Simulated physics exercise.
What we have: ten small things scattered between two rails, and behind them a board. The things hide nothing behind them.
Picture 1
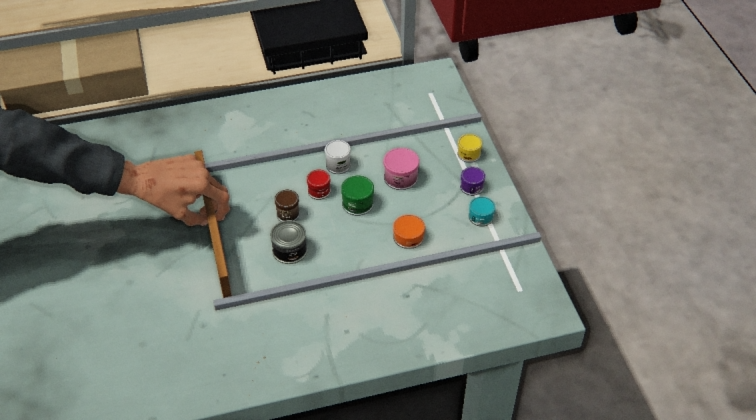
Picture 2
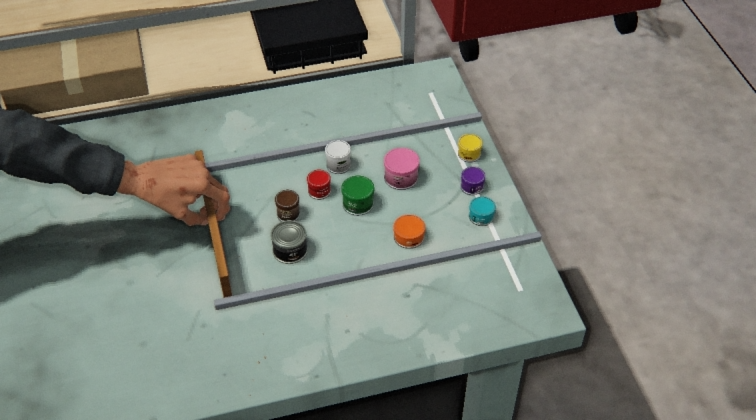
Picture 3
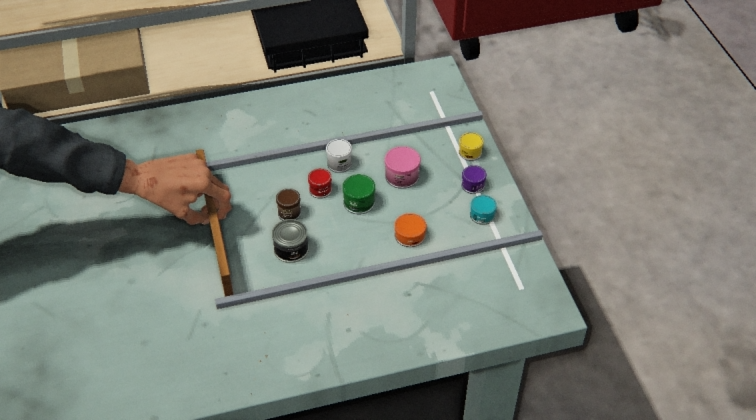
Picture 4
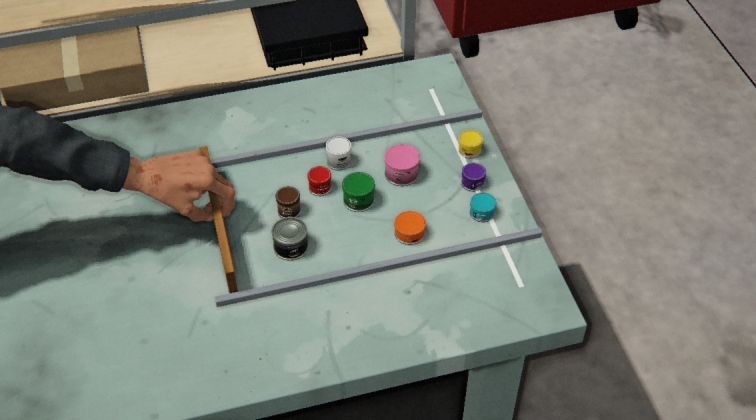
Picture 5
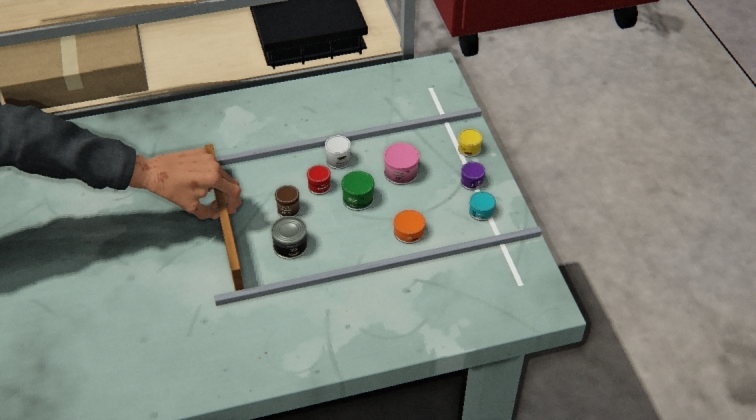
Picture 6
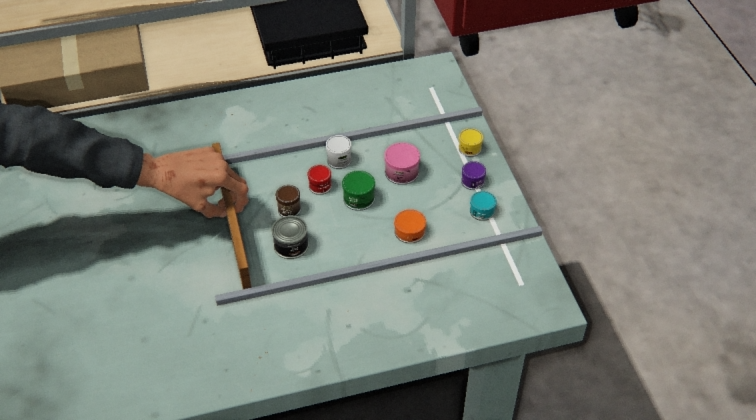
A hand slides a wooden board slightly right between two rails toward ten small pots.
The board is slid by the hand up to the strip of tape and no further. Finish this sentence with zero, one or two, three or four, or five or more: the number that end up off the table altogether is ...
The number that end up off the table altogether is one or two.
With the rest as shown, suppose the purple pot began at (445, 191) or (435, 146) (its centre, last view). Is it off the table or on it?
First: Gone; second: Safe.
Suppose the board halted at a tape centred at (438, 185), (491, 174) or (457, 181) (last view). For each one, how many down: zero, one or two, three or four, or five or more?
Lab note - count per position: None; five or more; one or two.
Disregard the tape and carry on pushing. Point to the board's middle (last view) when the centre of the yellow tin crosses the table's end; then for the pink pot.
The middle is at (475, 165) when it's the yellow tin, and at (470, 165) when it's the pink pot.
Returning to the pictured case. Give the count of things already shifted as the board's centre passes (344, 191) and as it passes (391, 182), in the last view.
First 5, after that 7.
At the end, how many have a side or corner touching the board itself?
It's touching 5 at the end.
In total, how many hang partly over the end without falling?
In total, 4 of them.
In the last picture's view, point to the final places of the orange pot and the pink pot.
I'd put one close to (510, 219) and the other close to (503, 146).
Soon after, none off yet; yellow tin at rest near (471, 143); purple pot at rest near (473, 176); turquoise pot at rest near (483, 206).
After that, none off yet; yellow tin displaced a little near (478, 139); purple pot displaced about its own width near (492, 171); turquoise pot moving near (487, 206).
In the end, the number that fall off is one or two; gone, purple pot.
